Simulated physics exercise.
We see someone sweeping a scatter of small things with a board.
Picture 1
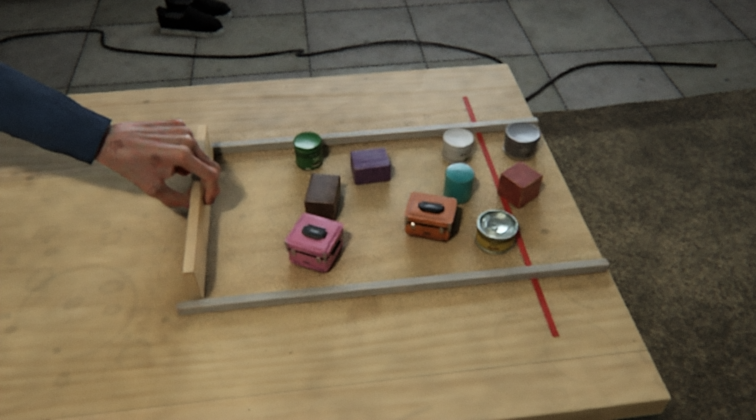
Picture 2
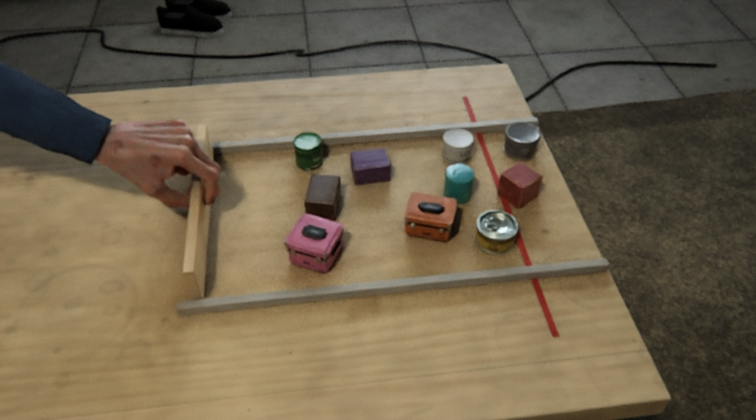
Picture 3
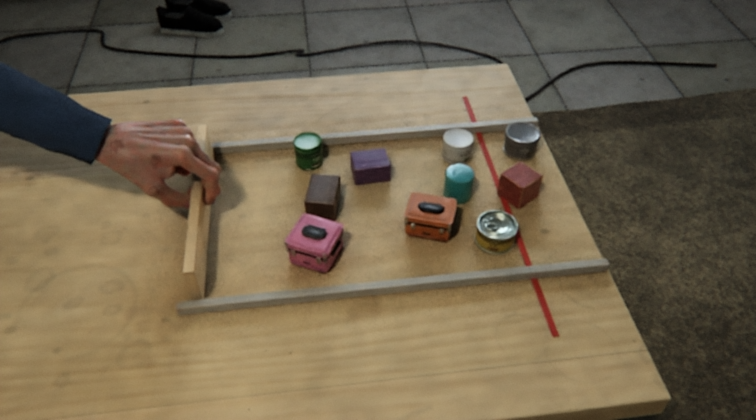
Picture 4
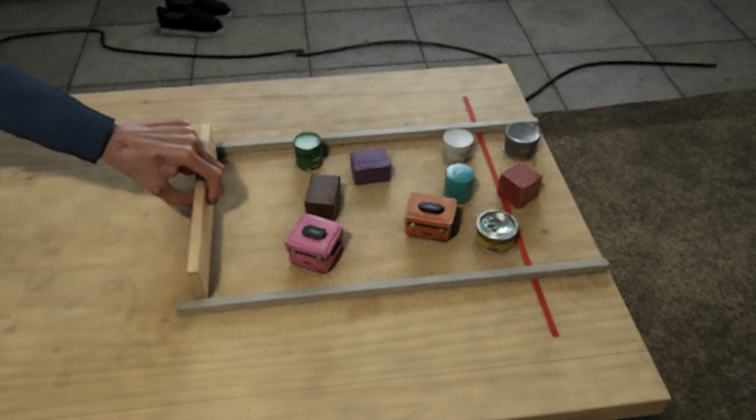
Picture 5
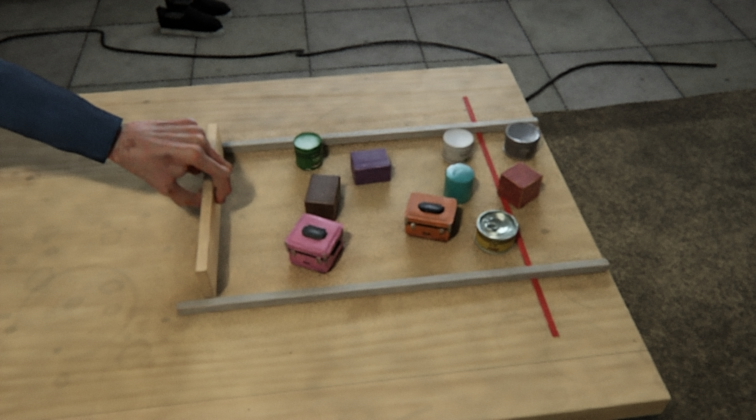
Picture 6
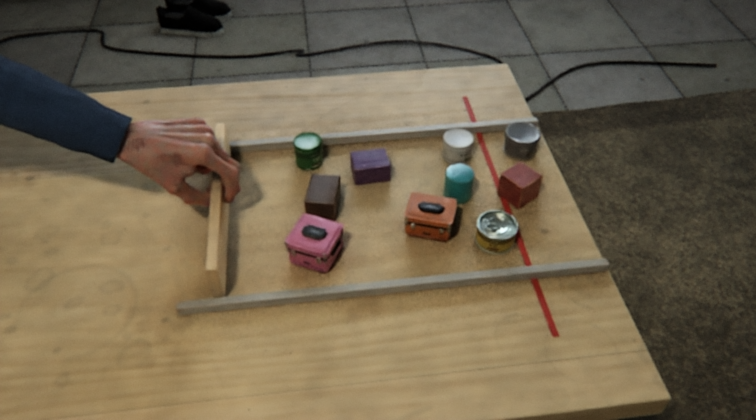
A hand holding a wooden board upright on a table, then sliding it slightly right toward small blocks, tins and boxes that stay still.
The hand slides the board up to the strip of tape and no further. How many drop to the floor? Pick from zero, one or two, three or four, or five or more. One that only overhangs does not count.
Outcome: The number that fall off is one or two.
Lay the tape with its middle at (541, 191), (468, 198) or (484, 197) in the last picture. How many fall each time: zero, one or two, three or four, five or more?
The falls would be more than four; no fall at all; none.
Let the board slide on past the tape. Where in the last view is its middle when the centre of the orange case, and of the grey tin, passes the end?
About (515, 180), and (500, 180) for the other.
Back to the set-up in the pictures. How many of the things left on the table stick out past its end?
Overhanging: 3.
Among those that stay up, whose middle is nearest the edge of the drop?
It is the grey tin.
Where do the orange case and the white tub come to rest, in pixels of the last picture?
Near (566, 190) and (523, 130).
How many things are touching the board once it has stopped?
4 of them.
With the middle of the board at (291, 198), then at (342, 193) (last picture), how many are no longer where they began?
At the one place 1, at the other 3.
Early on, none off yet; grey tin at rest near (521, 141); red block at rest near (519, 185); yellow pot at rest near (496, 232).
Finally, the number that fall off is one or two; lost, red block.
